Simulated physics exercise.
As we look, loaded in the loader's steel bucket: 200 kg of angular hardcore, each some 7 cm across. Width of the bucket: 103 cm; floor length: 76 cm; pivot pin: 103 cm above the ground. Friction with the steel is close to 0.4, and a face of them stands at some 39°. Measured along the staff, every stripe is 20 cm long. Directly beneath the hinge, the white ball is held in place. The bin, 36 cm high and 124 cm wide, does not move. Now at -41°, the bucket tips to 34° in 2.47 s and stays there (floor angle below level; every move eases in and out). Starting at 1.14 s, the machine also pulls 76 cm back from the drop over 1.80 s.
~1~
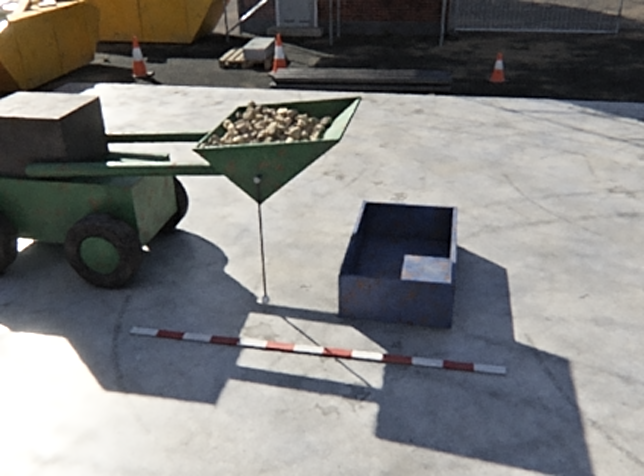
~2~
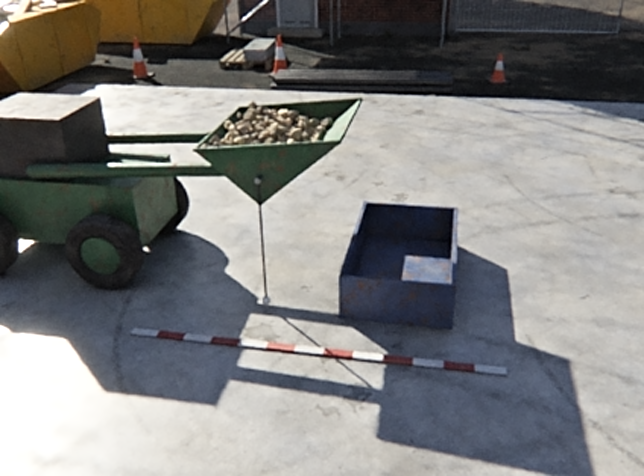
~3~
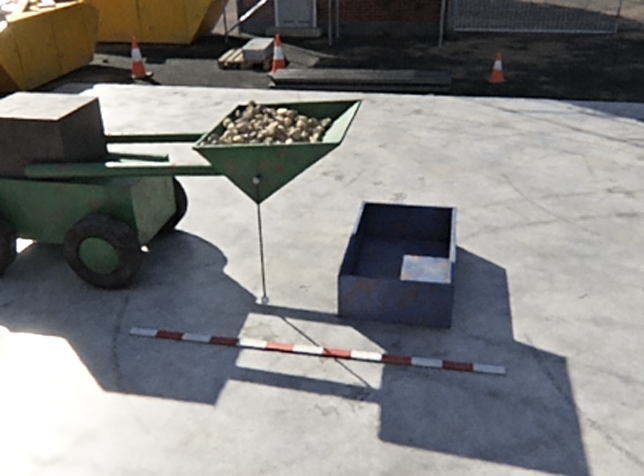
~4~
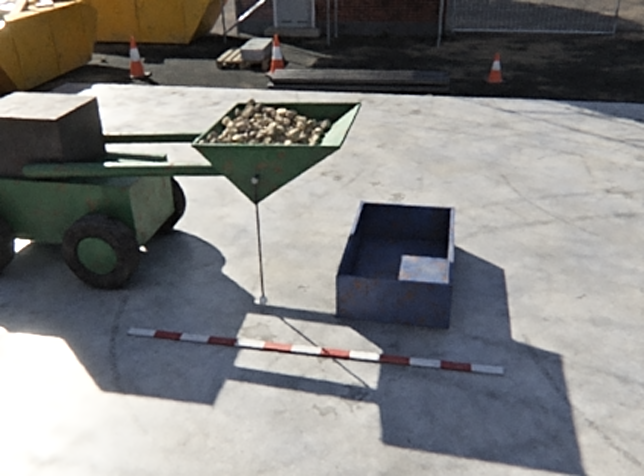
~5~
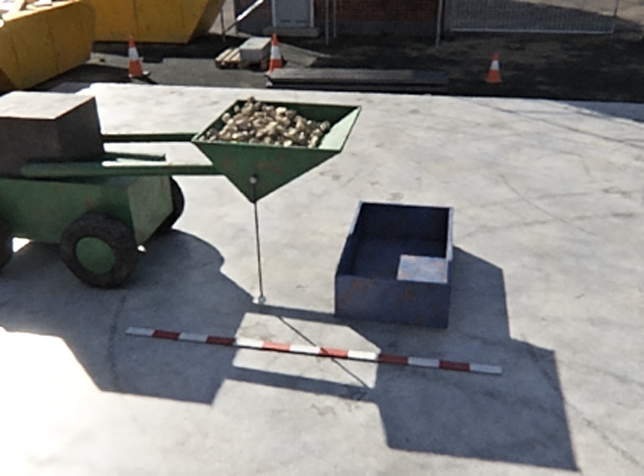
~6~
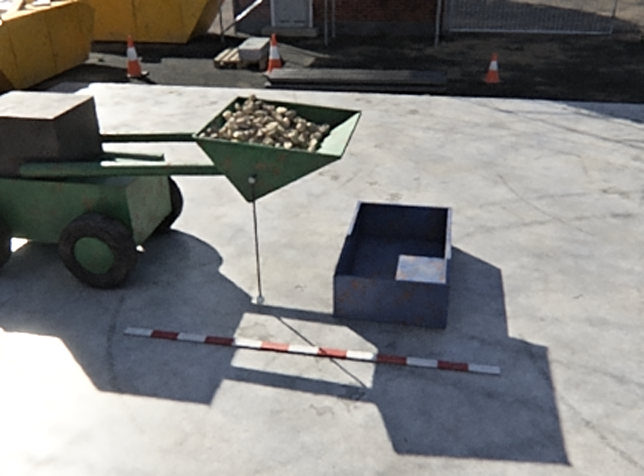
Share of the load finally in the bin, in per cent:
0 per cent.
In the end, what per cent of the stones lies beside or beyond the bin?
Share of load: Approx. 0 %.
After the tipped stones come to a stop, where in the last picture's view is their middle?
Somewhere around (278, 260) in the last picture.
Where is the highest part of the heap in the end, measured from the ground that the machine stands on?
Around 28 cm above it, I'd say.
A little later the floor is at 22°; 99 % in the bucket, 1 % short of the bin; the foremost stones are at (311, 193).
Then the floor is at 34°; 39 % in the bucket, 61 % short of the bin; the foremost stones are at (337, 272).
Later still the floor is at 34°; 0 % in the bucket, 100 % short of the bin; the foremost stones are at (339, 277).
In the end the floor is at 34°; 0 % in the bucket, 100 % short of the bin; the foremost stones are at (339, 277).
